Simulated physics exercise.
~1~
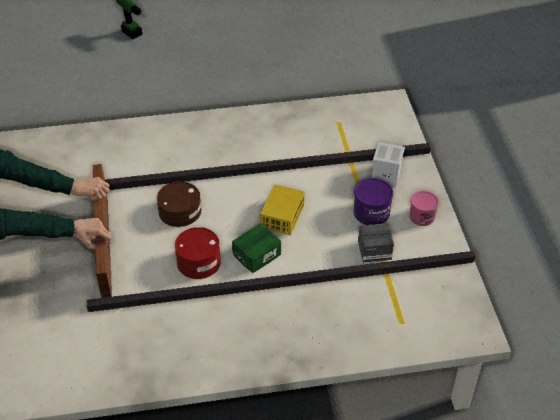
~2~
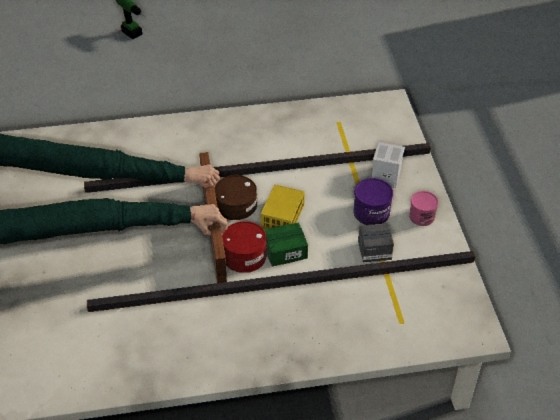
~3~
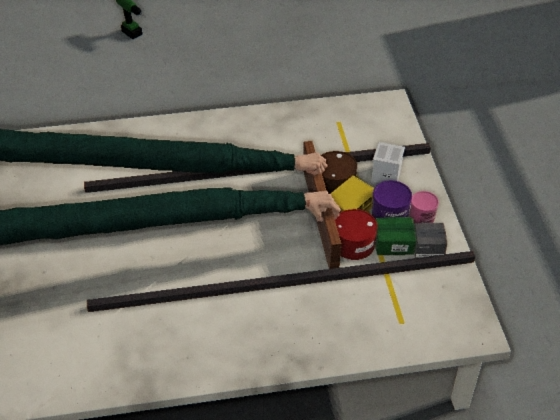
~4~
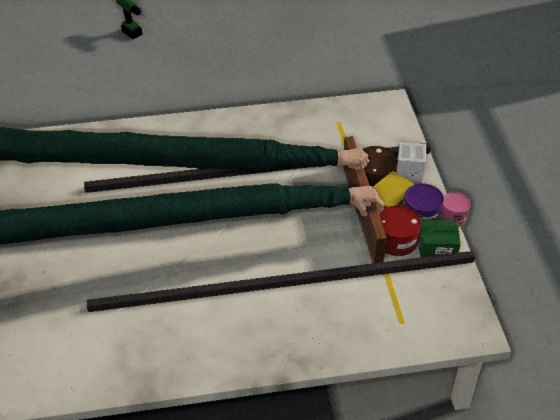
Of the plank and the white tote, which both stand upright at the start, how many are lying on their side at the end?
None of them are lying on their side, as both the plank and the white tote are still upright at the end.
